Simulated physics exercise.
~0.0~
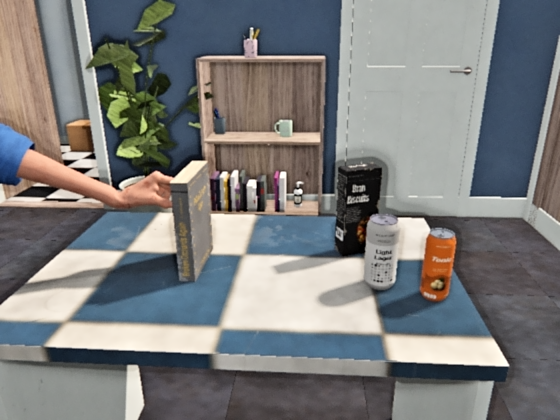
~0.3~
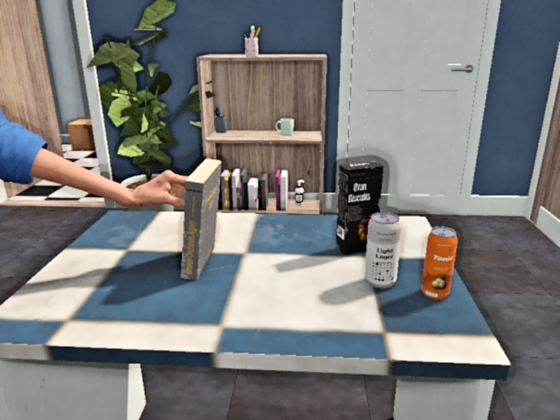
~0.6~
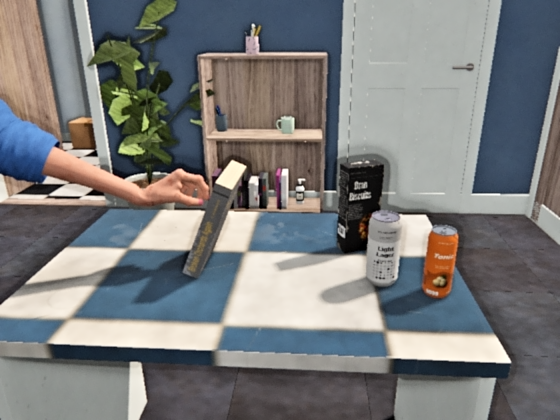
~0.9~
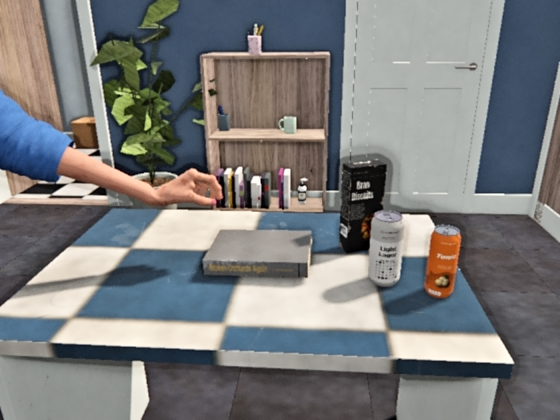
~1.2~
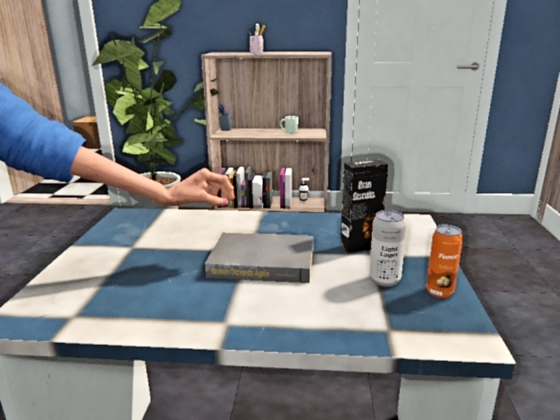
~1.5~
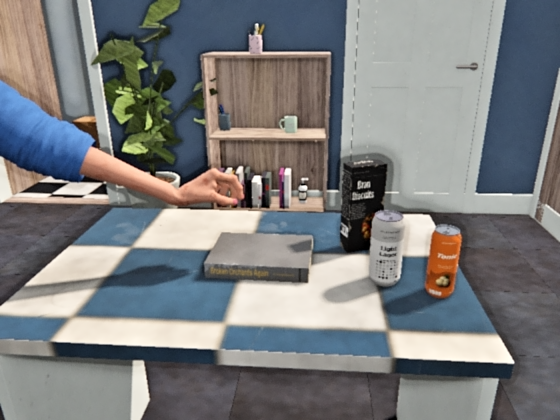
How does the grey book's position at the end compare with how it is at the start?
At the start the grey book stands upright on the table, and by the end it is lying on its side.
